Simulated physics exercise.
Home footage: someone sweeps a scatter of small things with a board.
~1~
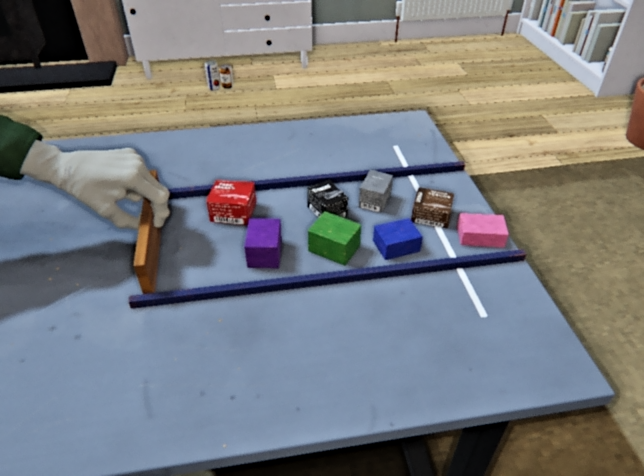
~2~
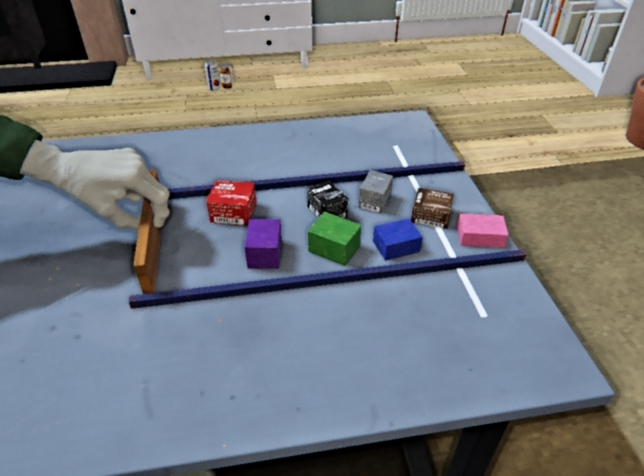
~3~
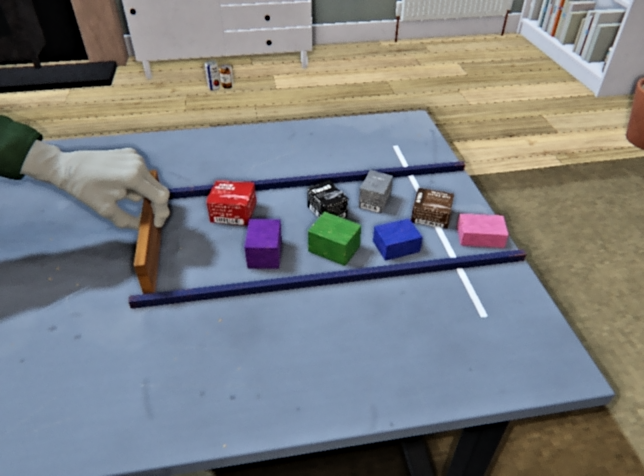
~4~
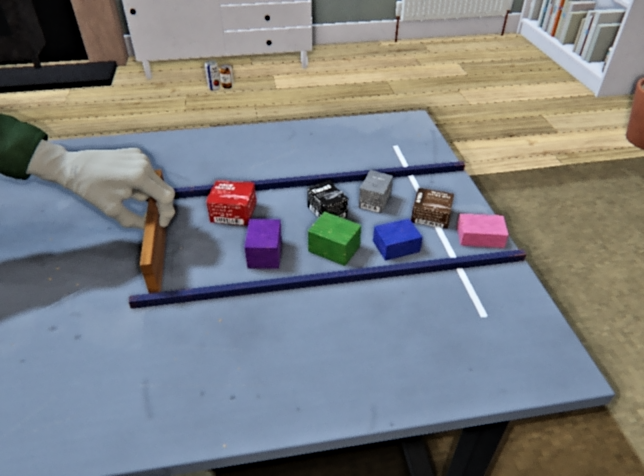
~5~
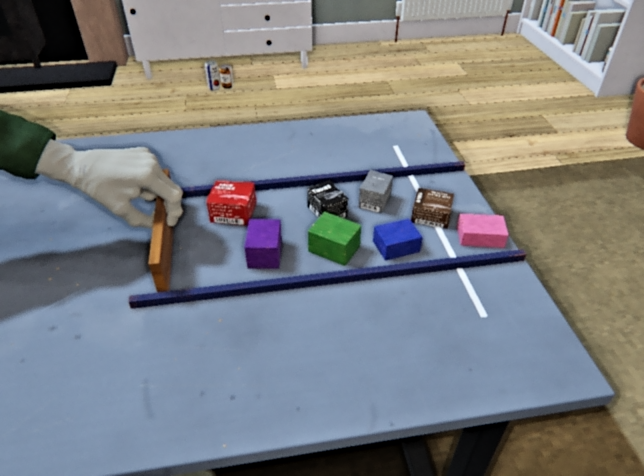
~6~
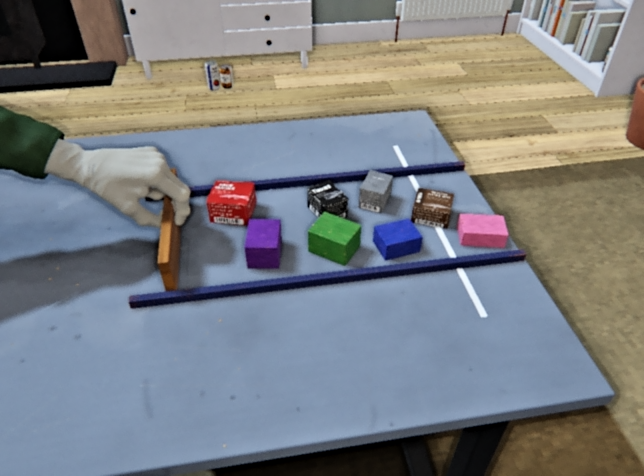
A gloved hand holds an upright orange-brown board at the left end of a lane between two dark blue rails on a grey-blue table, seen from above in a room with wooden flooring. Red, purple, black, green, grey, blue, brown and pink blocks lie scattered rightward, near a white tape line. The board stays still at first, then slides slightly right, while the blocks and camera remain still.
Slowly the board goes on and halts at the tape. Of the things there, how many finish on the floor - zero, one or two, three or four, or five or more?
Three or four finish on the floor.
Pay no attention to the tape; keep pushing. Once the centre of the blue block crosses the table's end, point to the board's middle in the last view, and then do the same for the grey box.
With the blue block it sits around (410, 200), with the grey box around (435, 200).
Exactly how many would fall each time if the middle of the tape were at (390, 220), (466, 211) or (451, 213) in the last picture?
It would be 1, 6 and 6.
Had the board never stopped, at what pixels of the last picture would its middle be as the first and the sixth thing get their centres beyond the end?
At (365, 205) for the first, at (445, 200) for the sixth.
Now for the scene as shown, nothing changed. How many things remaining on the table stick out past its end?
Things overhanging at the end: 3.
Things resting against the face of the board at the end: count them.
The count is 2.
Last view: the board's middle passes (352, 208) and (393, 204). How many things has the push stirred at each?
First 8 and then 8.
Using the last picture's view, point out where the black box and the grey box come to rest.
The black box stops around (478, 194); the grey box around (470, 172).
Soon after, none off yet; pink block at rest near (482, 231); brown box at rest near (432, 208); blue block at rest near (400, 239).
In the end, the number that fall off is three or four; gone, blue block, brown box and pink block.
